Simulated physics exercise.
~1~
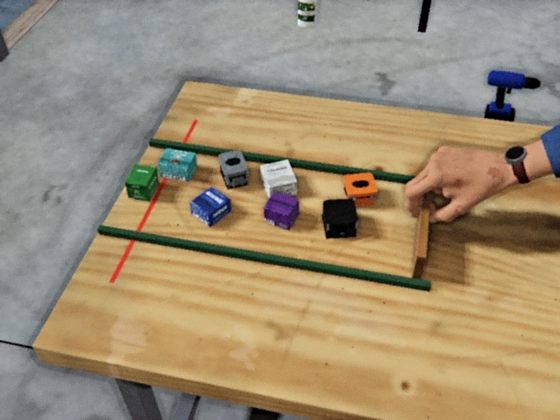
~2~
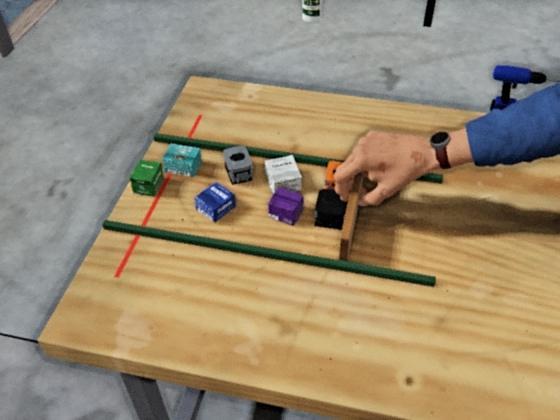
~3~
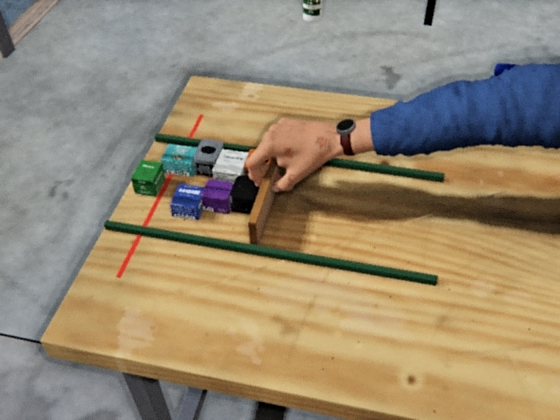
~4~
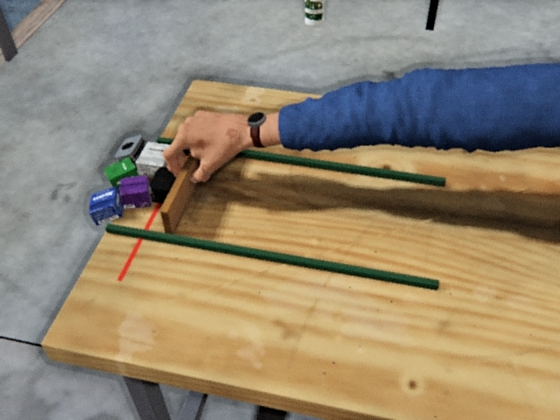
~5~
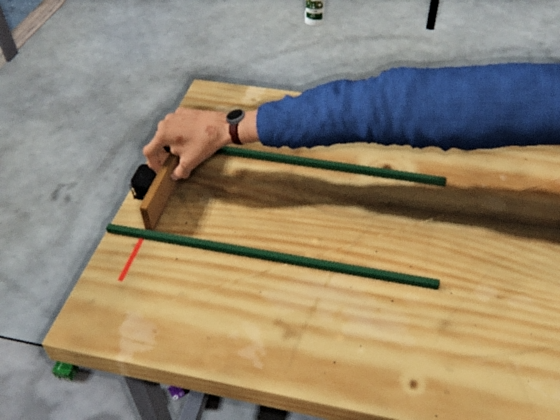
Hand sweeping small colourful boxes leftward across a wooden table with a board, most dropping off the edge, a black one remaining.
